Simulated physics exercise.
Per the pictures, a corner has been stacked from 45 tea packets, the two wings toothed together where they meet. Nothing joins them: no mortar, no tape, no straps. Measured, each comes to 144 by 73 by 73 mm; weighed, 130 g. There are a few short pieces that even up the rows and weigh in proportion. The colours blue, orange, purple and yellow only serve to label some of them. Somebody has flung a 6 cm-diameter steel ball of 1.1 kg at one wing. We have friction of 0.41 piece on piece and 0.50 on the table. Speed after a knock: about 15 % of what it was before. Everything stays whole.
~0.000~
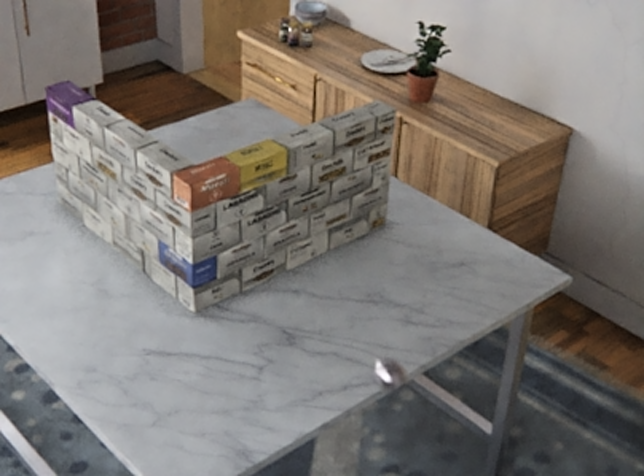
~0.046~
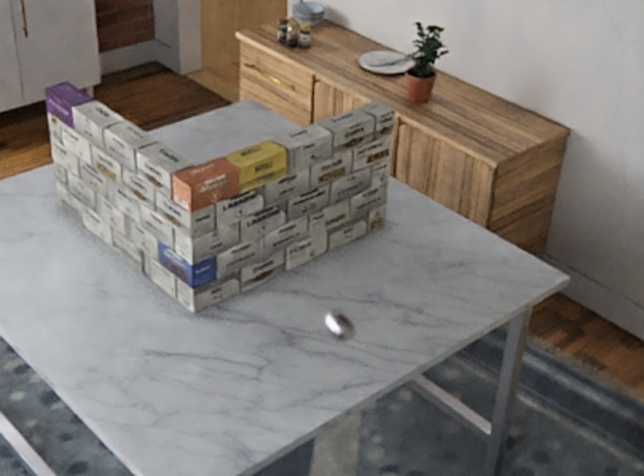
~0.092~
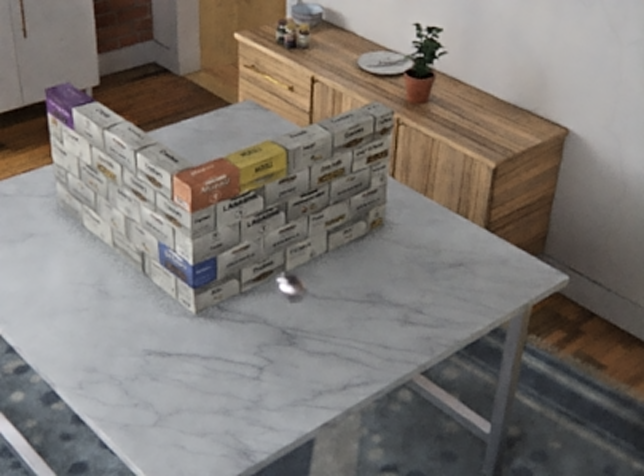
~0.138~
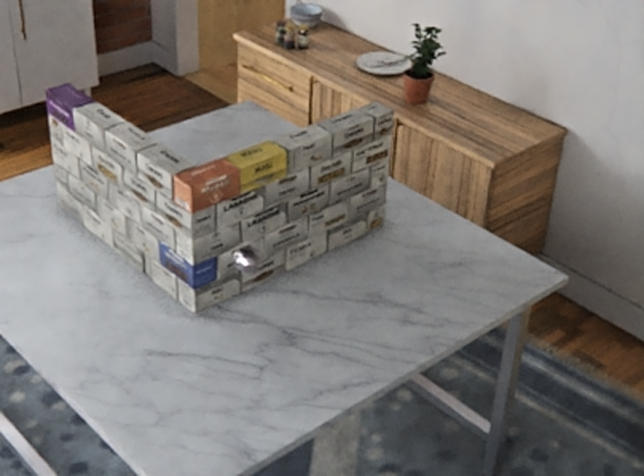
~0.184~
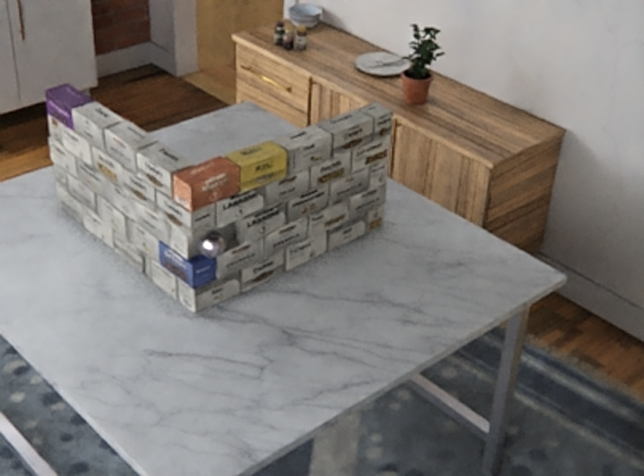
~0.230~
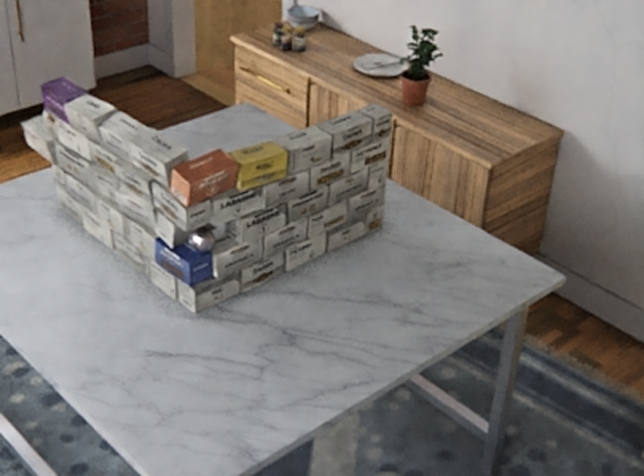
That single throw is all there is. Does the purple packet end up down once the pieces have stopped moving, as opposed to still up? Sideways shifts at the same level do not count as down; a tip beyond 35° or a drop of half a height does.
Yes.
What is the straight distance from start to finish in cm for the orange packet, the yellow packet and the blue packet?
Approx. shifts in cm - orange: 42; yellow: 4; blue: 2.
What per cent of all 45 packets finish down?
Something near 25 percent.
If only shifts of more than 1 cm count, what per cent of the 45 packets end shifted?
Moved: 50 per cent.
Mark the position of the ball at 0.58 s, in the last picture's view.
(162, 203), more or less.
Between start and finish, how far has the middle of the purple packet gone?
It finishes around 117 cm from its starting point.
By 0.34 s, ball still moving; 2 of the 45 packets down; purple packet tilted 11°; orange packet tilted 16°.
By 0.58 s, ball still moving; 11 of the 45 packets down; purple packet tilted 54°, 10 cm lower; orange packet tilted 36°, 8 cm lower.
By 1.10 s, ball still moving; 11 of the 45 packets down; purple packet tilted 59°, 65 cm lower; orange packet on its side.
When it is over (1.9 s), ball rolling away; 11 of the 45 packets down; purple packet 1.04 m lower; orange packet on its side; yellow packet tilted 4°. In pixels of the last frame, middles, orange packet near (136, 352).
